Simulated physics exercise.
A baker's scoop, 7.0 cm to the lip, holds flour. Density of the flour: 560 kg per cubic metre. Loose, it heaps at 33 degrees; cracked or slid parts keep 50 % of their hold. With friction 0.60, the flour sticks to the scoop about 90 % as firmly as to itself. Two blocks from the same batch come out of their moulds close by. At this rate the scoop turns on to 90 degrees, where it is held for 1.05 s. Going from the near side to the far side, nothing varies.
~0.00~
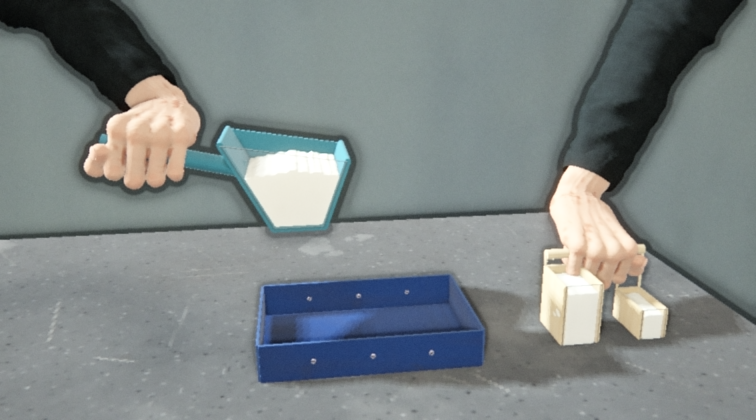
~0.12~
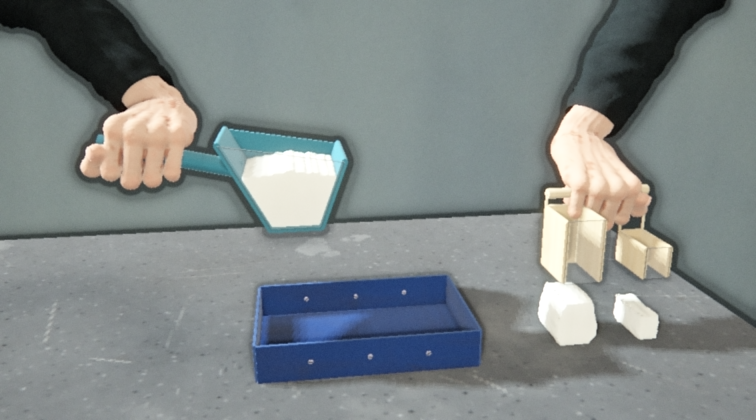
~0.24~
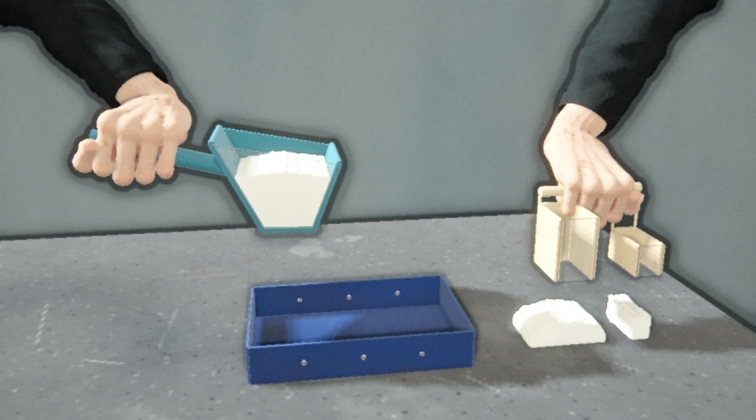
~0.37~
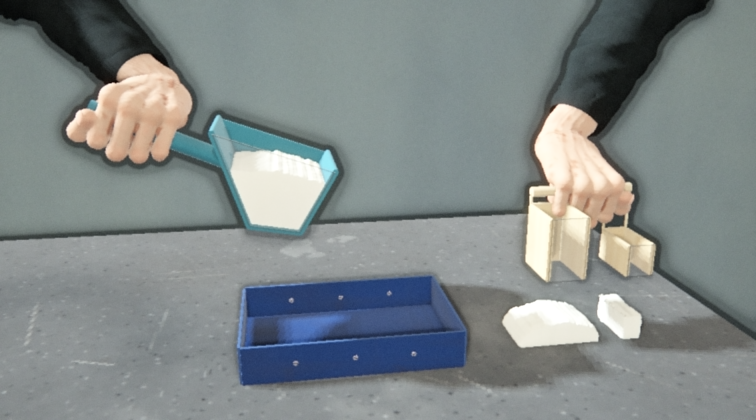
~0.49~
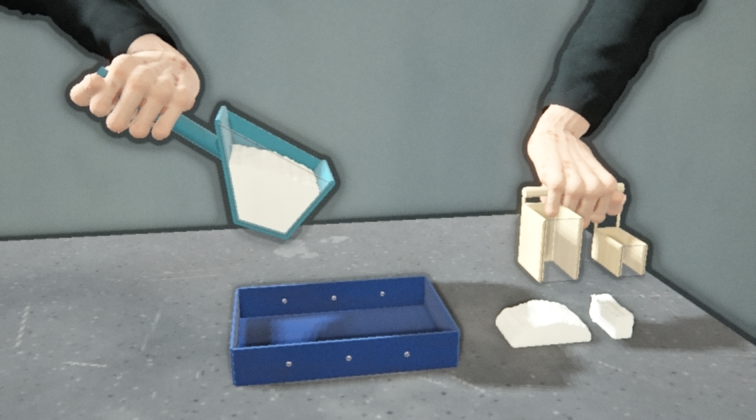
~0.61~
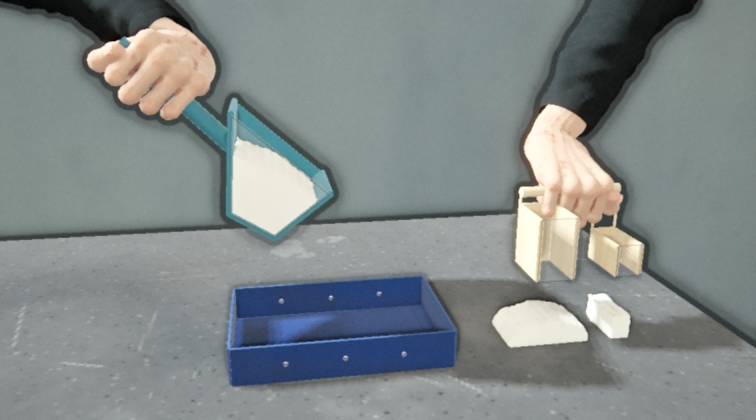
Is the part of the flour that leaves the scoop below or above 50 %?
The share settles over 50 %.
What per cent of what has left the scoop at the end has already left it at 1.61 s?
Estimate: Near 90 %.
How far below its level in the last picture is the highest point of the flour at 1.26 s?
I'd put it at close to 2.5 cm.
After 0.90 s, the scoop is at 59 degrees and 0 % has left it.
After 1.26 s, the scoop is at 89 degrees and 26 % has left it.
After 1.61 s, the scoop is at 90 degrees and 54 % has left it.
After 1.96 s, the scoop is at 90 degrees and 60 % has left it.
After 2.42 s, at the end, the scoop is at 90 degrees and 61 % has left it.
